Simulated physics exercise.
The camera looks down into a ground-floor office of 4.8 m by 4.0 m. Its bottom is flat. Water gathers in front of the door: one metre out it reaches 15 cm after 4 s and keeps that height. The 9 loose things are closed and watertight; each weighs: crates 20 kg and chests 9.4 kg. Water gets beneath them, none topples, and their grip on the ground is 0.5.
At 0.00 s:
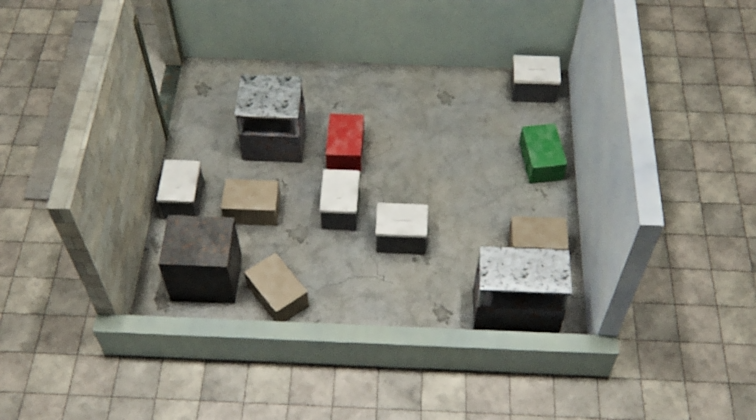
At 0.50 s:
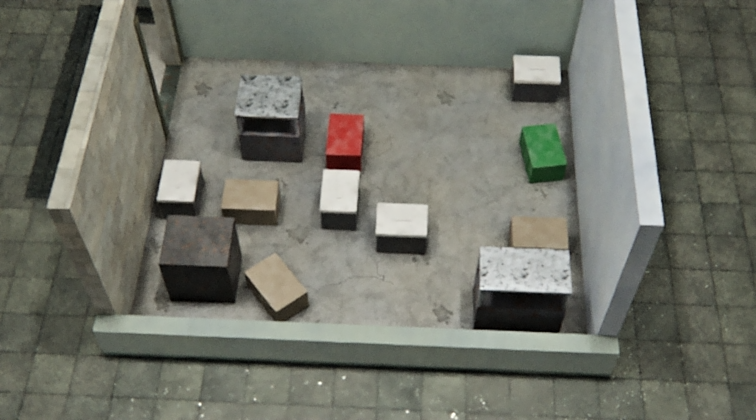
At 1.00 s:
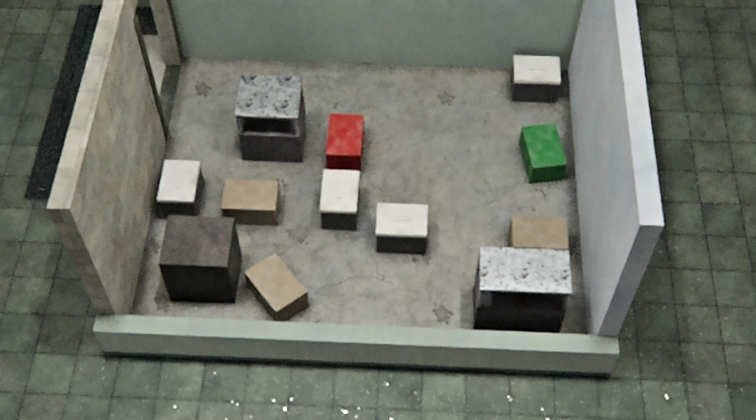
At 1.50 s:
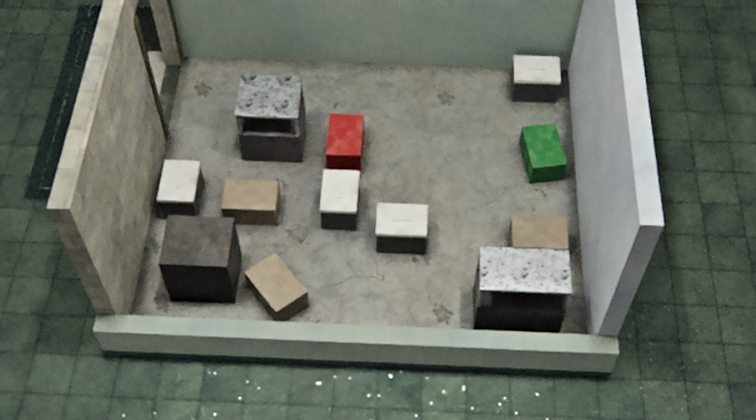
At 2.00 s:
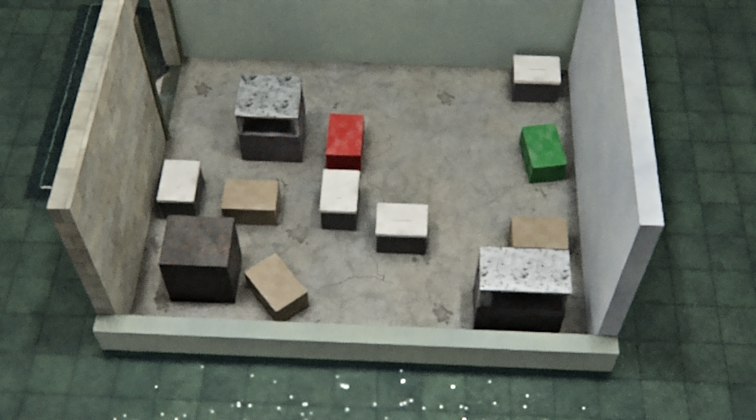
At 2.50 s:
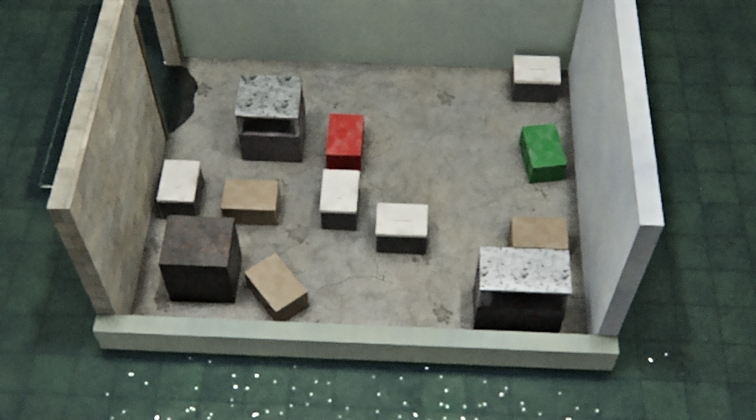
In a walled room, dark water seeps in at the left while the crates stay still.
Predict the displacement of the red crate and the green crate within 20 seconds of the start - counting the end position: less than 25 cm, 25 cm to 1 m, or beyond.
Red crate stays put; green crate gets carried off.
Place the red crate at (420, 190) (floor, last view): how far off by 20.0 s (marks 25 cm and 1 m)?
It holds its place.
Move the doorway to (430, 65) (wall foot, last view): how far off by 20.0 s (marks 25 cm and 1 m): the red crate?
In that case the red crate barely shifts.
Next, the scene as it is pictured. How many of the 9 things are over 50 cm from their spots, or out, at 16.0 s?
2 of them.
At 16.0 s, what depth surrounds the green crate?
About 6 cm.
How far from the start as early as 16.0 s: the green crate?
About 140 cm.
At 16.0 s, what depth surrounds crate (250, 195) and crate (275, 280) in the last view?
About 5 and 6 cm.
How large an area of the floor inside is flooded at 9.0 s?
Some 13 m2.
After 4.0 s the red crate is near (345, 134), 0.0 m from its start, aground; the green crate is near (544, 145), 0.0 m from its start, aground; 0 afloat.
After 9.0 s the red crate is near (345, 134), 0.0 m from its start, aground; the green crate is near (544, 145), 0.0 m from its start, aground; 2 afloat.
After 16.0 s the red crate is near (345, 134), 0.0 m from its start, aground; the green crate is near (455, 203), 1.3 m from its start, aground; 5 afloat.
After 20.0 s the red crate is near (343, 134), 0.0 m from its start, afloat; the green crate is near (420, 200), 1.6 m from its start, afloat; 8 afloat.
